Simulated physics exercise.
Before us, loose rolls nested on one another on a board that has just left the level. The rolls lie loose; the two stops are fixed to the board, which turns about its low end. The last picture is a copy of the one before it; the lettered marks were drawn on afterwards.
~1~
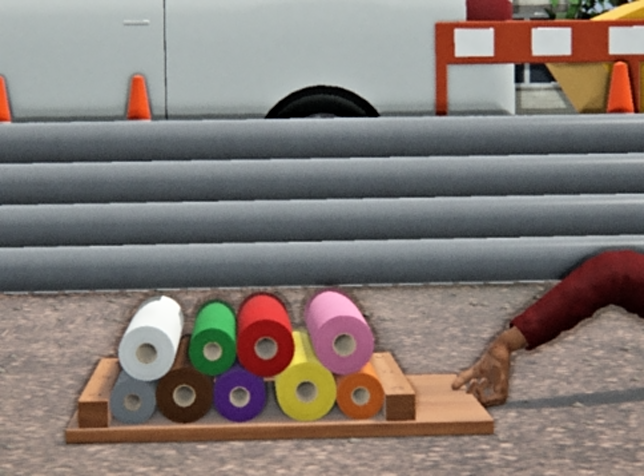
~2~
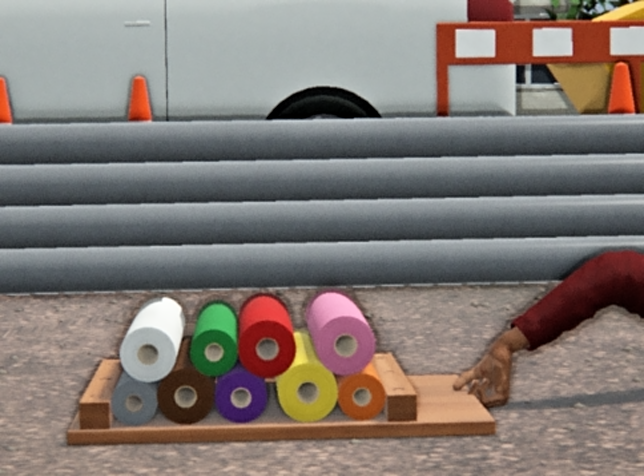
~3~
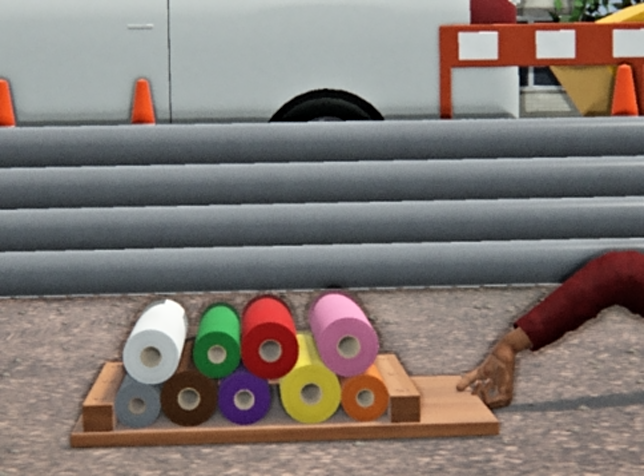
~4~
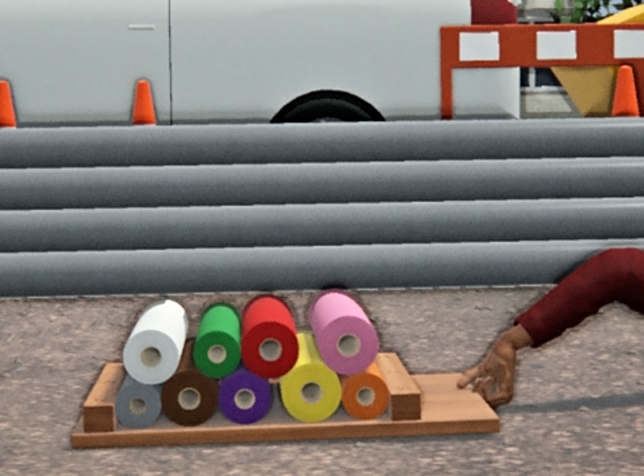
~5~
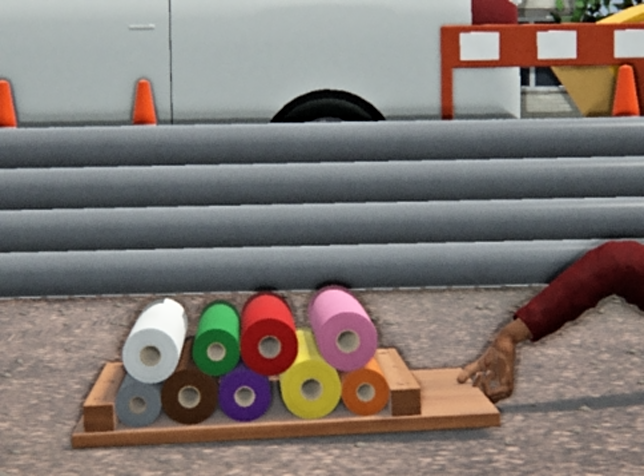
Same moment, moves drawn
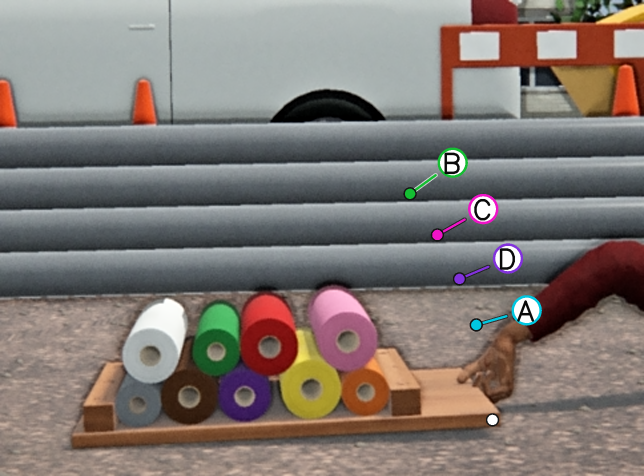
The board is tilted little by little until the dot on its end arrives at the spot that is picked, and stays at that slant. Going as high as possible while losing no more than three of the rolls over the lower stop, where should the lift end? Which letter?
The highest mark that will do is B.
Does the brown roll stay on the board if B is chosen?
Yes.
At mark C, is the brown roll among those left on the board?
Yes, with C.
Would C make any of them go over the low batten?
At C: Yes.
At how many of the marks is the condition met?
Four of them.
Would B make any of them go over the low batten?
At B: Yes.
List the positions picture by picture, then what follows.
The first frame shows green roll (213, 351); white roll (147, 353); board (278, 394).
The second frame shows board (279, 395); grey roll (134, 403).
The third frame shows board (282, 396); orange roll (365, 398); pink roll (349, 346); green roll (217, 354).
The fourth frame shows board (283, 395); grey roll (138, 406); brown roll (189, 399).
The fifth frame shows board (283, 392); grey roll (138, 404); brown roll (189, 397).
On the marked copy, A at (476, 325); B at (410, 194); C at (438, 235); D at (459, 279); the white dot at (493, 420).
Following B. Soon after the start, board at 19°.
Later, board at 35°.
In the end, board at 35°, three over the low batten (red, green, white).
As for the rest, A none over the low batten; C three over the low batten (red, green, white); D three over the low batten (red, green, white).
